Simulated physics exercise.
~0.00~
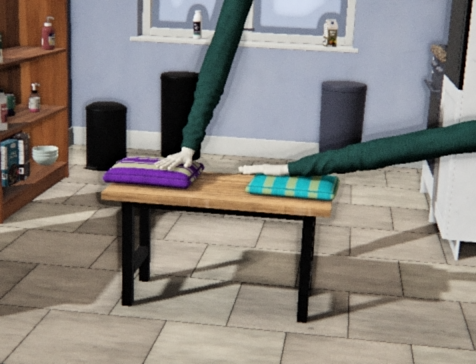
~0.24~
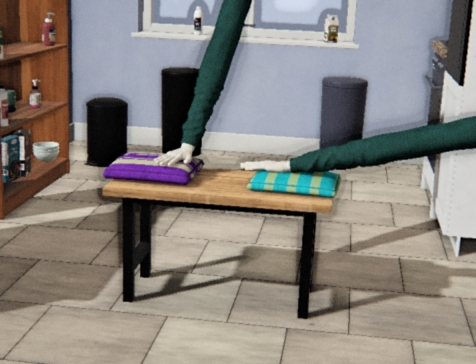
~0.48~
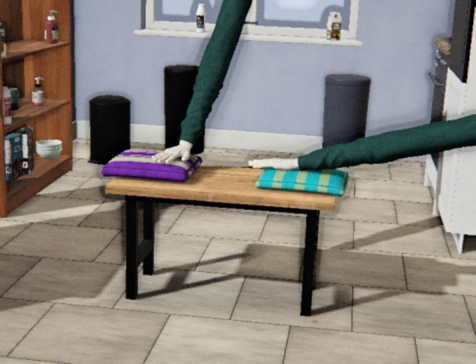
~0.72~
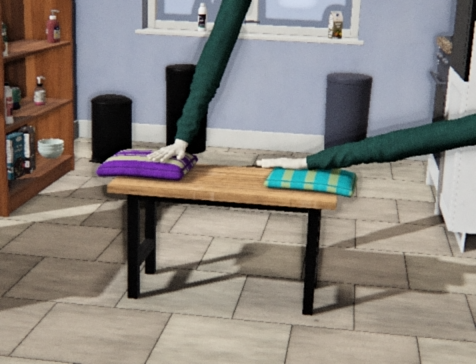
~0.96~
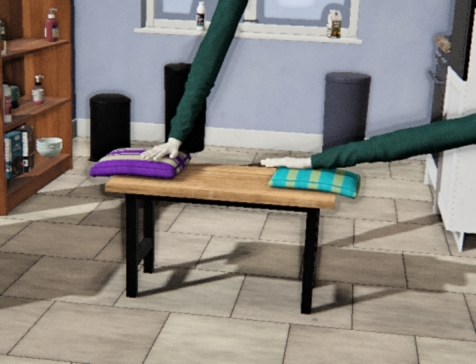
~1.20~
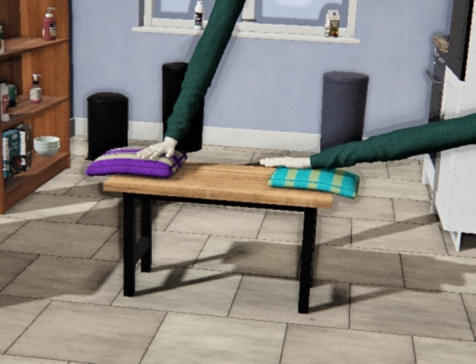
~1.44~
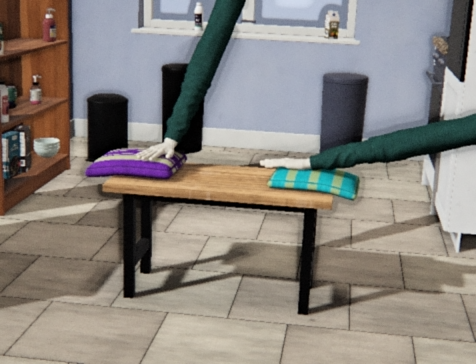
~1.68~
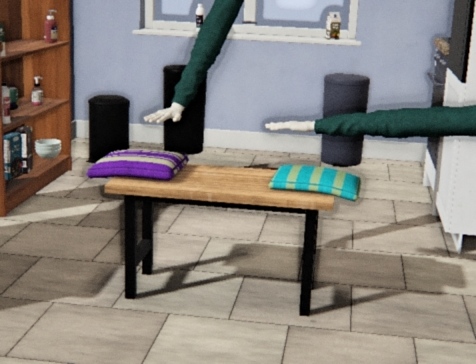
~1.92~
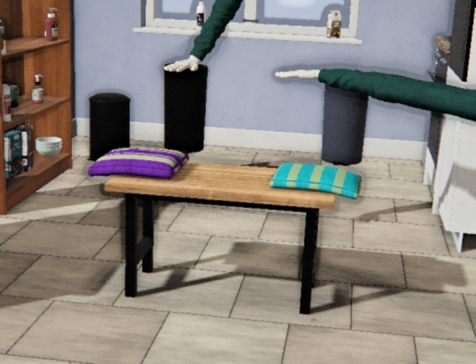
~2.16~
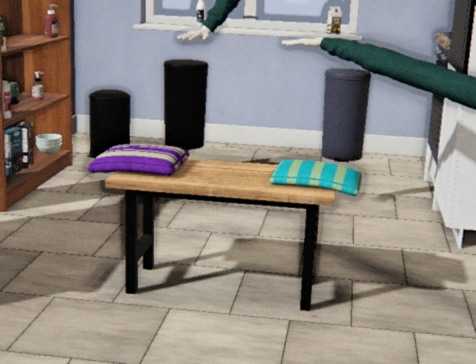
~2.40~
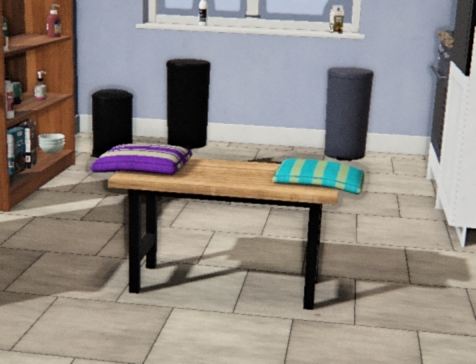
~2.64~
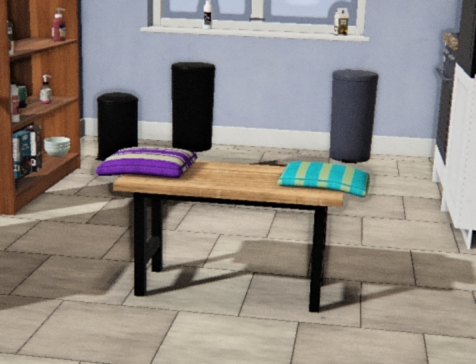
We see two green-sleeved arms pressing on a purple and a turquoise striped folded blanket on a wooden bench, sliding them slightly apart toward the left and right ends. The hands then lift and withdraw, and both blankets stay resting on the bench.
